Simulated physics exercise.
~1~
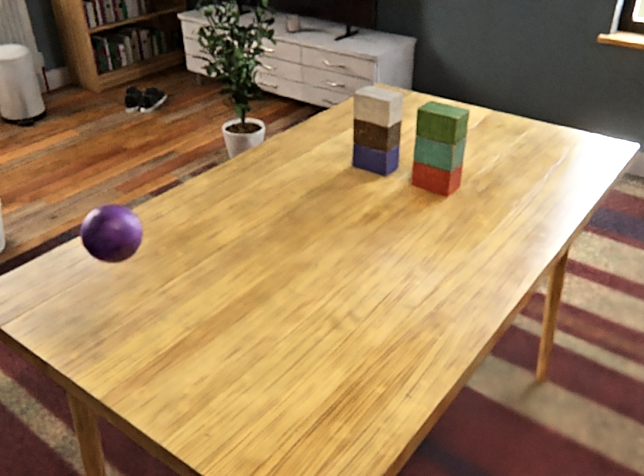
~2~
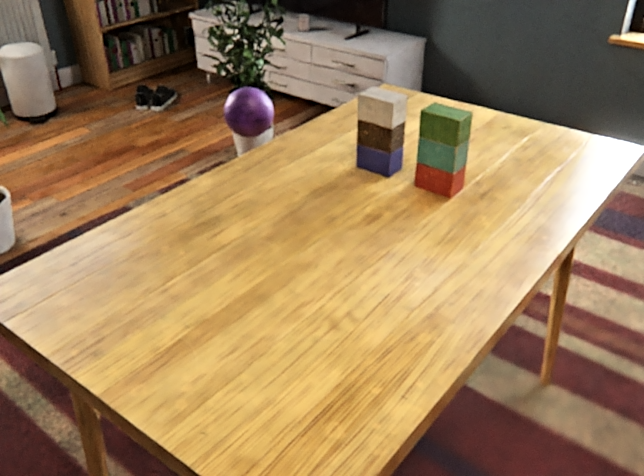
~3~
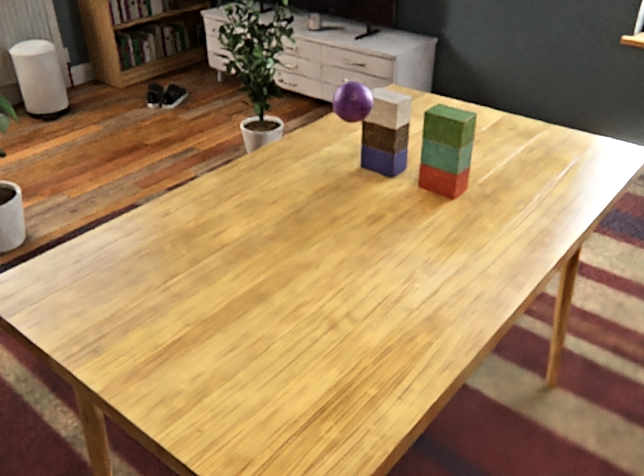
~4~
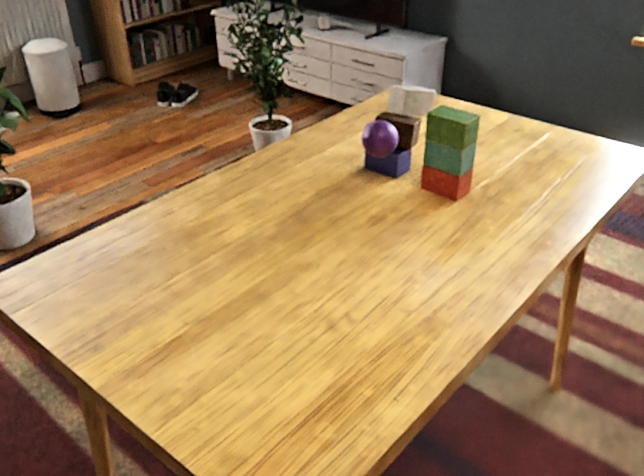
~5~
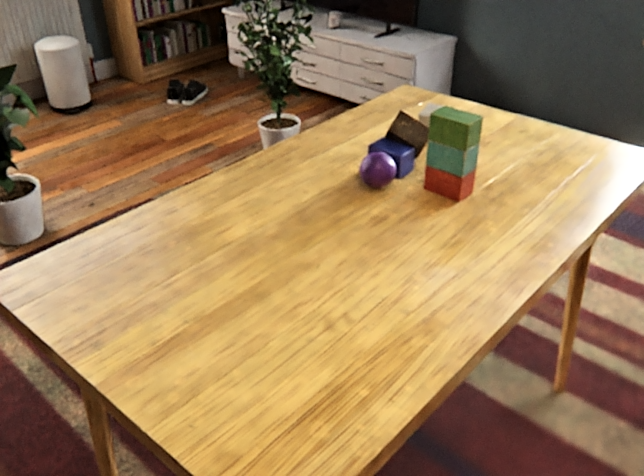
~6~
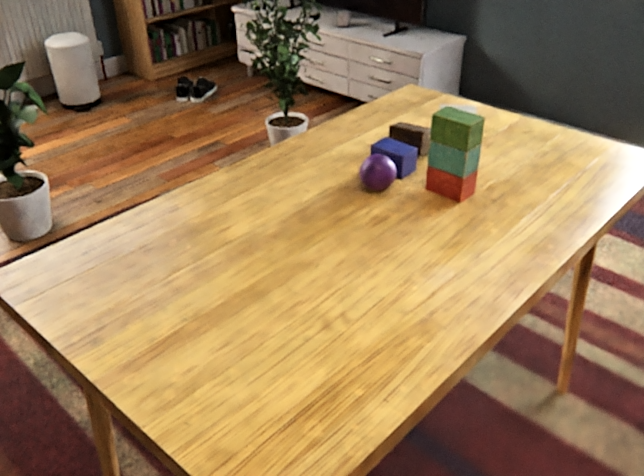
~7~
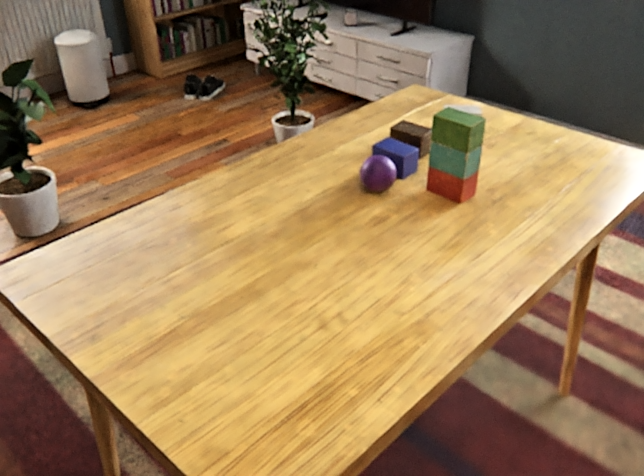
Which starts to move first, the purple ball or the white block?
The purple ball moves first, flying across the table while the white block still sits on top of its stack. The white block only shifts once the ball has reached the stack.
